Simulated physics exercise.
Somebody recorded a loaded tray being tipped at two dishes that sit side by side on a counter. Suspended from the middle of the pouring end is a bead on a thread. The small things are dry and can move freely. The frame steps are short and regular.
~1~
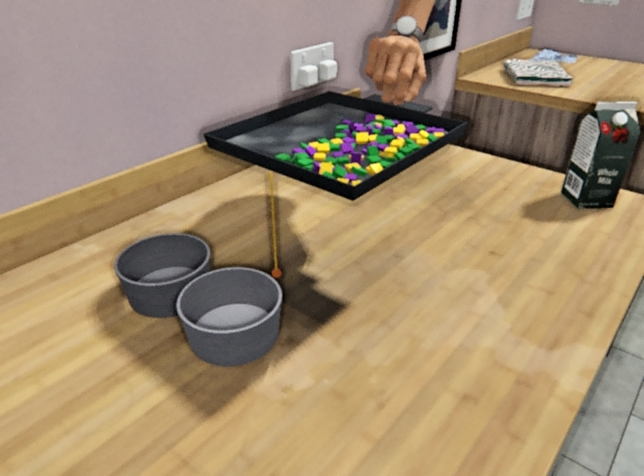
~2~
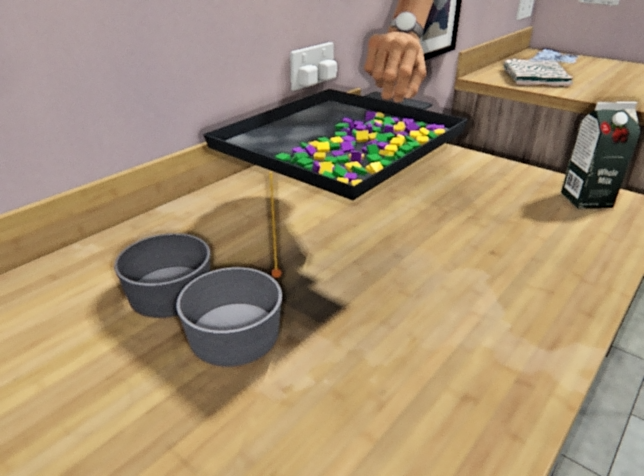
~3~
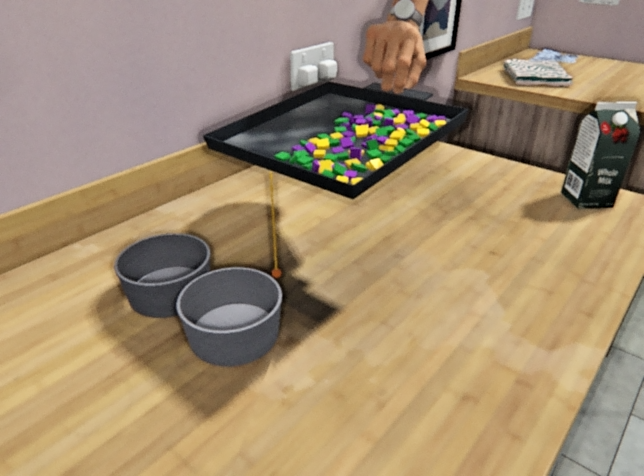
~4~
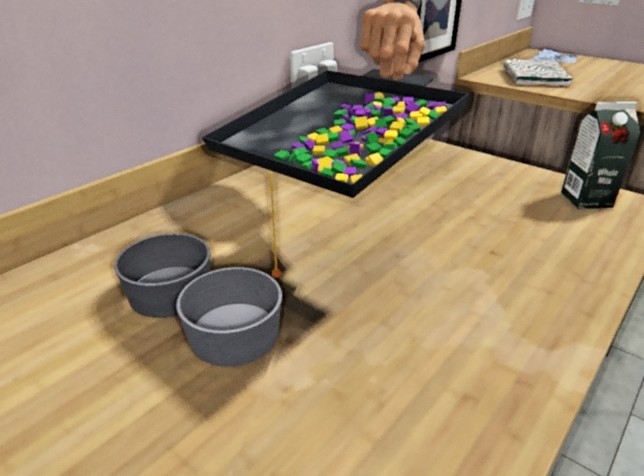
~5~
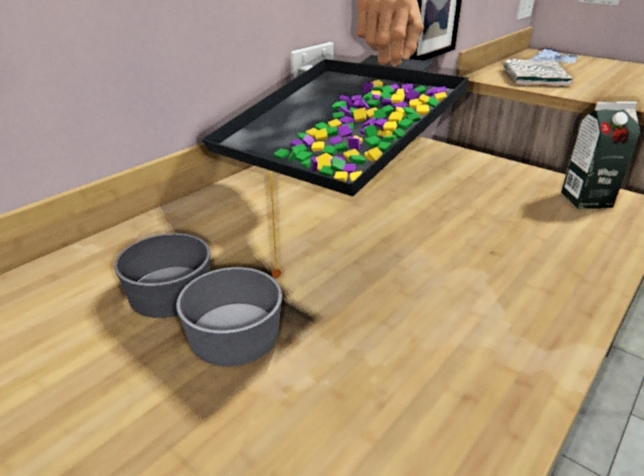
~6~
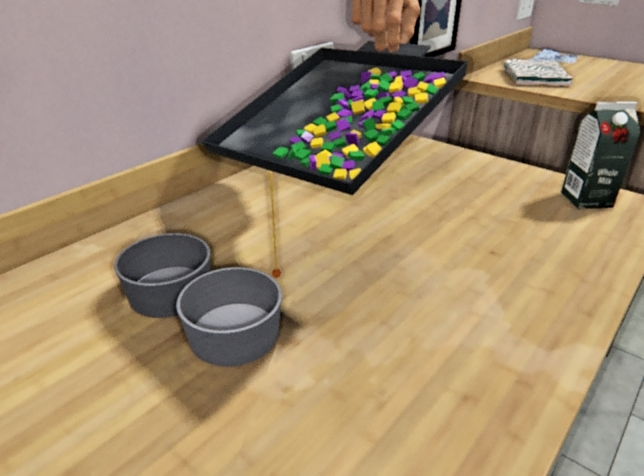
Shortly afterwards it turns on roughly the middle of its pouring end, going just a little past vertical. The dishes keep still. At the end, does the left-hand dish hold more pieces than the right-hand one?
No, the right-hand dish holds more.
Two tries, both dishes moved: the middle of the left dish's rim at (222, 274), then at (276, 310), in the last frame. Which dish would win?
The leftmost dish, then the leftmost dish.
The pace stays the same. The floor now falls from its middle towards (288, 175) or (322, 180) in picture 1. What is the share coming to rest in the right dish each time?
30 per cent, then 0 per cent.
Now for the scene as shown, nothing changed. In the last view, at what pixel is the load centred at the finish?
I'd mark it at roughly (229, 331).
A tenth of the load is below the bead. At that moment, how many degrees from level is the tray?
Tilt: Around 80 degrees.
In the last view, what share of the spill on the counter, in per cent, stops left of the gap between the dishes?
I'd say some 10 in a hundred.
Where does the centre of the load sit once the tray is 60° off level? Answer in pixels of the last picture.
I'd mark it close to (282, 147).
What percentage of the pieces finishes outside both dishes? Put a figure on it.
Somewhere around 40 in a hundred.
Just after the last frame, tray tipped steeply; every one on the tray.
A moment on, tray tipped right over; the larger part on the tray; about a tenth in the right dish; about a tenth in the left dish; about a tenth outside both; just a few in the air.
Further on, tray tipped past a quarter turn; roughly half in the right dish; about a tenth in the left dish; roughly half outside both.
When it is over, tray tipped past a quarter turn; roughly half in the right dish; about a tenth in the left dish; roughly half outside both.
